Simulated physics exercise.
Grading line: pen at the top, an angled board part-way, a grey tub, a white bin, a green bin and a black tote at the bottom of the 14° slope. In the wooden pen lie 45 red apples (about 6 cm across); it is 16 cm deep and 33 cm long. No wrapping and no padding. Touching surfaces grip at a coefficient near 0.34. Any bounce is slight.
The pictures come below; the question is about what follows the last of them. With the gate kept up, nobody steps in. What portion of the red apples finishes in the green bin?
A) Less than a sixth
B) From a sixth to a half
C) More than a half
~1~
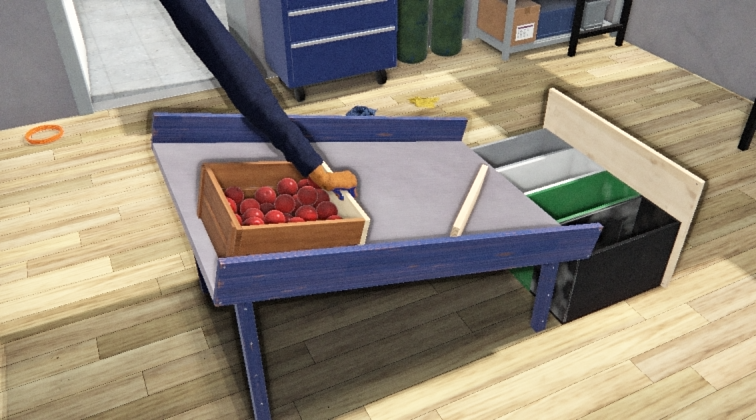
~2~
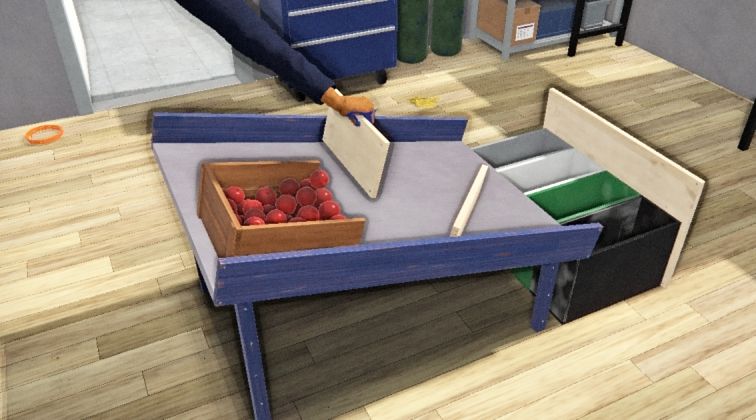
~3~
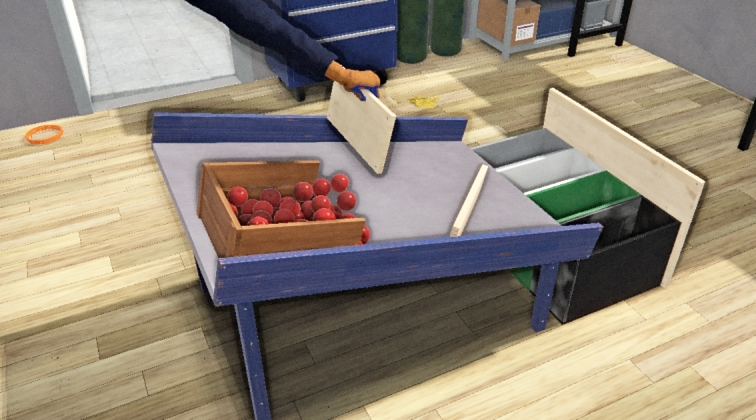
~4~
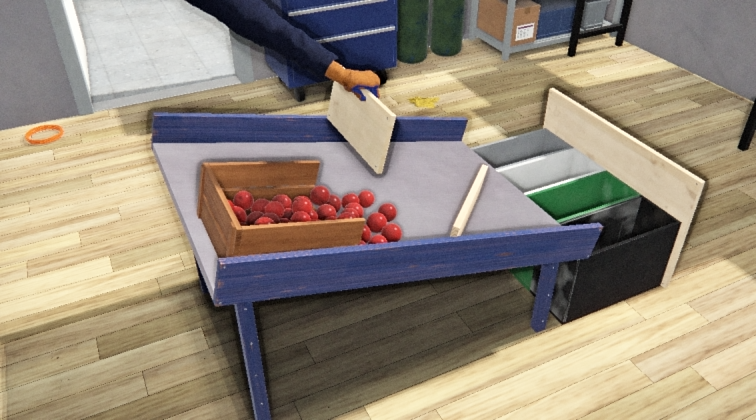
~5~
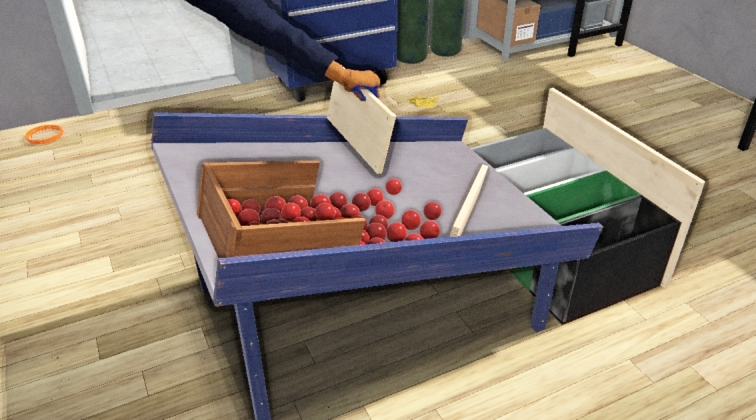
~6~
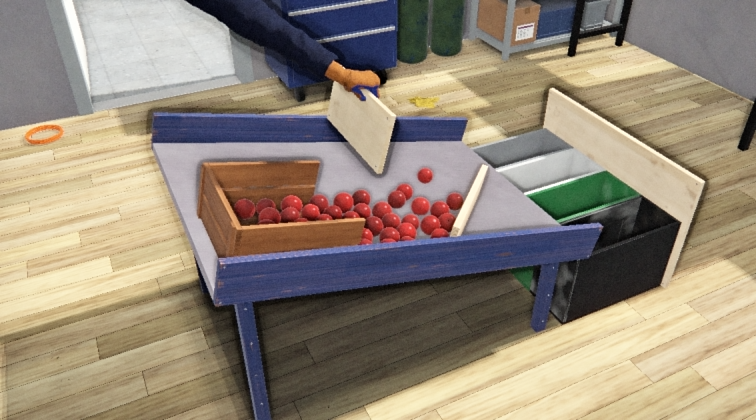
The answer is A.
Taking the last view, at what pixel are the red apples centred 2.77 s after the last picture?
Look near pixel (530, 202).
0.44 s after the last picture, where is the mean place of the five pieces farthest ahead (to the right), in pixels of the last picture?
Their mean place is roughly (488, 164) in the last picture.
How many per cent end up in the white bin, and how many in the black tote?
About 40 in a hundred first and about 0 in a hundred second.
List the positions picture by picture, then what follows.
In the first frame (we follow the rim corner now nearest the camera), wooden pen at (242, 228); green bin at (543, 226); nothing out yet.
Wooden pen at (242, 228), in the second frame.
Wooden pen at (242, 228); 6 out, the lowest apple at (348, 224), in the third frame.
Wooden pen at (242, 228); 12 out, the lowest apple at (387, 213), in the fourth frame.
Wooden pen at (242, 228); 19 out, the lowest apple at (433, 211), in the fifth frame.
Wooden pen at (242, 228); green bin at (543, 226); 25 out, the lowest apple at (455, 202), in the sixth frame.
Then, 0.44 s after the last picture, 1 in the grey tub and 44 on the slope.
Then, 1.00 s after the last picture, 7 in the grey tub, 2 in the white bin, 32 on the slope and 4 in the air.
Then, 1.77 s after the last picture, 20 in the grey tub, 9 in the white bin, 12 on the slope and 4 in the air.
When it is over (2.77 s after the last picture), 28 in the grey tub and 17 in the white bin. Asked share, 0 of 45, 0 per cent.
